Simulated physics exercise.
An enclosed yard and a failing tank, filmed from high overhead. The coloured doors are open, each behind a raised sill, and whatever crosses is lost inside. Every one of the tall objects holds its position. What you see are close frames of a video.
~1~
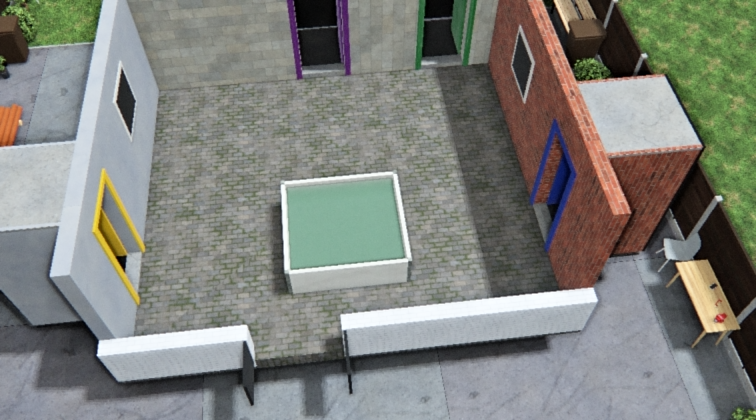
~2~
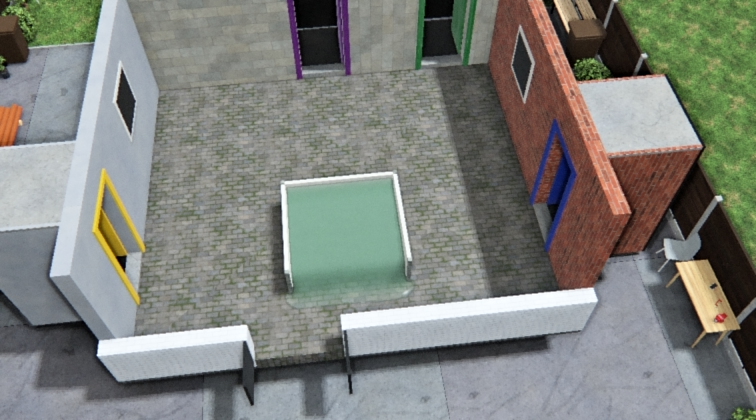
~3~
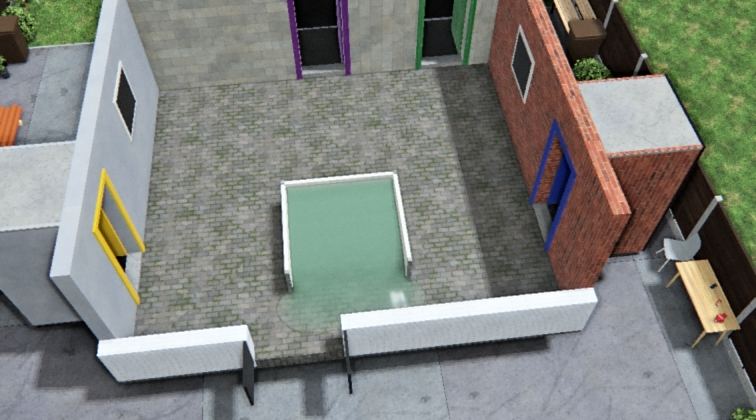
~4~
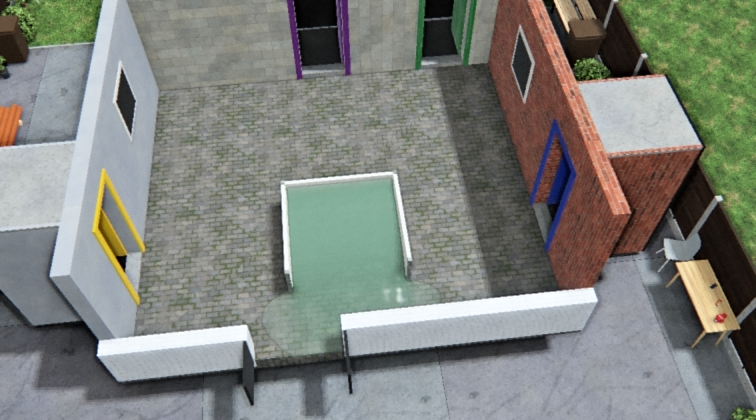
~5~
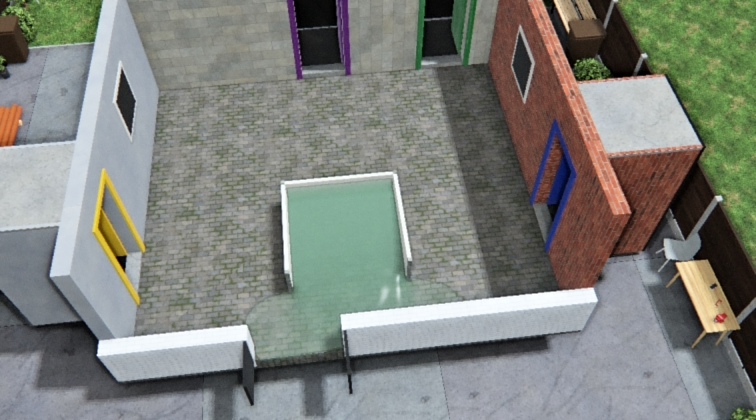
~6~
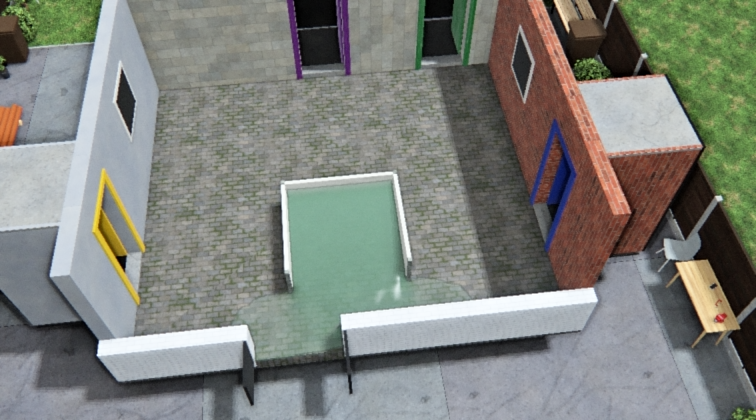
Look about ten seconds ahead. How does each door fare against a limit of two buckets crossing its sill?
The blue door goes past the limit. The yellow door stays within the limit. The green door stays within the limit. The purple door stays within the limit.
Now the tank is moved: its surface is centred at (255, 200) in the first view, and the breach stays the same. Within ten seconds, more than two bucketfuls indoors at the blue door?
One by one: Blue door holds.
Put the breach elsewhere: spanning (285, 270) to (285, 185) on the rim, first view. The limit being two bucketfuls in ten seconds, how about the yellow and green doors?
So here's how it goes: Yellow door runs over, while green door stays within bounds.
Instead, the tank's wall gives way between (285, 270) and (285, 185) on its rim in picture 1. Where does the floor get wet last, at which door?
I say the door marked blue.
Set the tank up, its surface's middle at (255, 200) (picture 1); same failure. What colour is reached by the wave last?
The green-painted one.
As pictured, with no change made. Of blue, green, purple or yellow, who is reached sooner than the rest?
The one in blue.
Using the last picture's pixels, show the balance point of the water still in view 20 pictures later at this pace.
I'd say near (388, 269).
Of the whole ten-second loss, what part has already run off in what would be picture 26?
Around 75 percent.
A moment on, water covers 10 % of the floor; the blue door not reached, the yellow door not reached, the green door not reached, the purple door not reached.
Next, water covers 20 % of the floor; the blue door wet at the sill, nothing in, the yellow door not reached, the green door not reached, the purple door not reached.
Then, water covers 30 % of the floor; the blue door over two buckets in, the yellow door wet at the sill, nothing in, the green door not reached, the purple door not reached.
Later, water covers 60 % of the floor; the blue door over two buckets in, the yellow door wet at the sill, nothing in, the green door wet at the sill, nothing in, the purple door not reached.
In the end, water covers 70 % of the floor; the blue door over two buckets in, the yellow door wet at the sill, nothing in, the green door wet at the sill, nothing in, the purple door wet at the sill, nothing in.
